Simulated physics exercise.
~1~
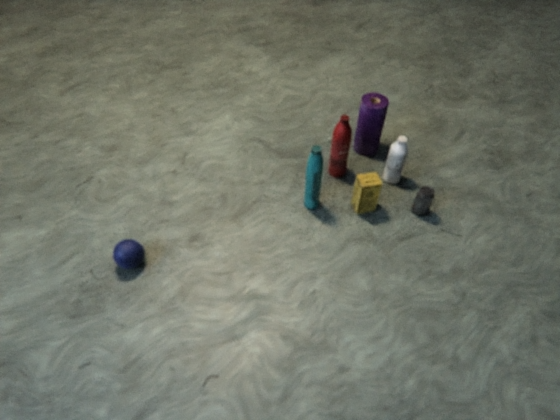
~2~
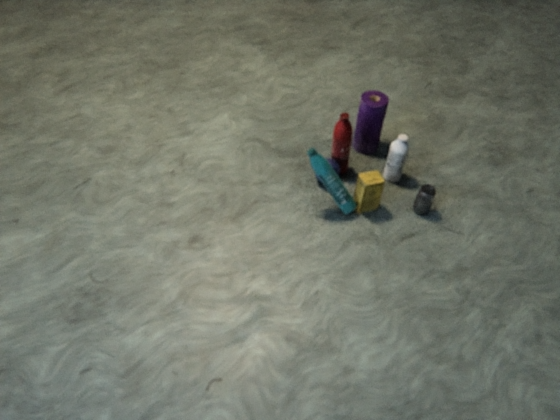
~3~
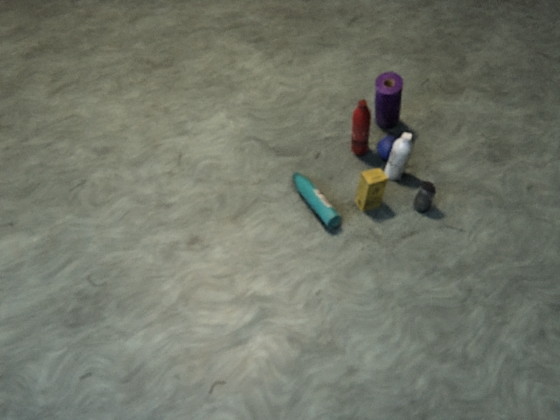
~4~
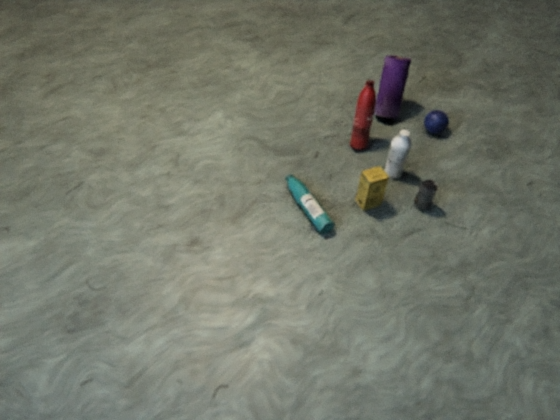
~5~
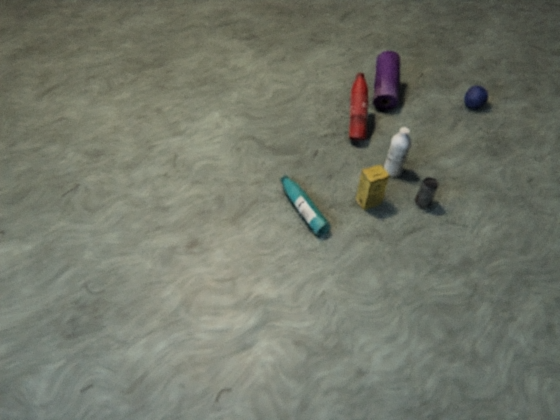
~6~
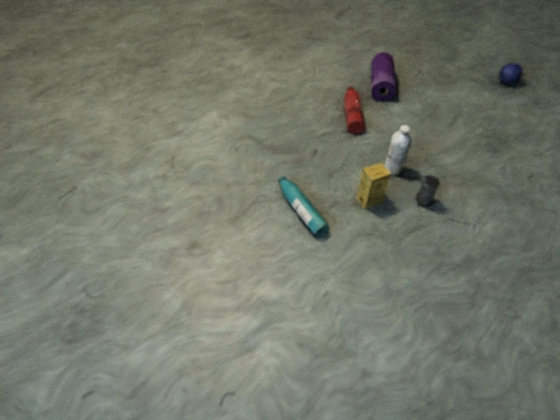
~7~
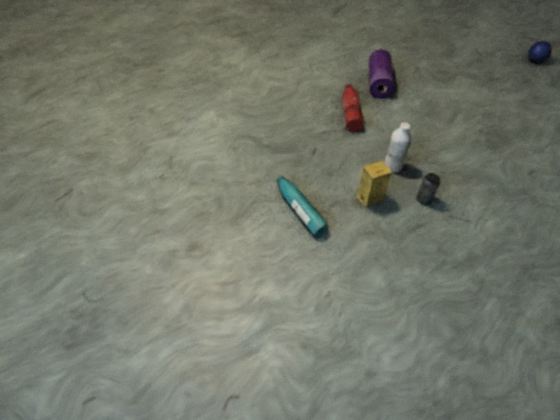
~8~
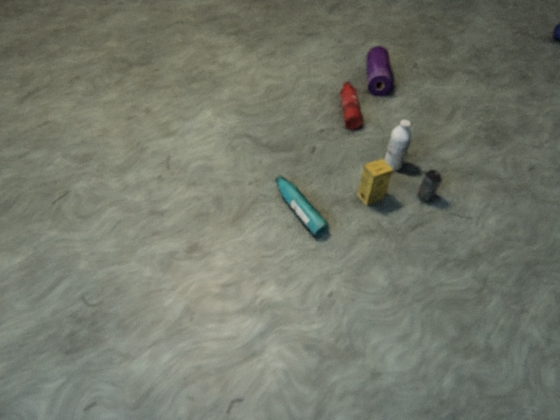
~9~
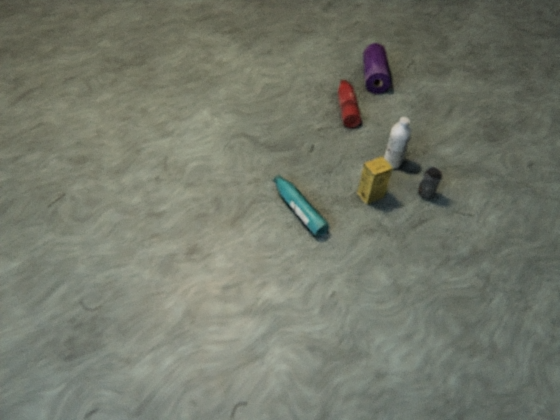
A blue ball rolled in from the left and knocked over the turquoise bottle, then the red bottle and purple roll behind it toppled too, while the ball rolled out at the upper right, leaving the white bottle, yellow carton and grey can standing.
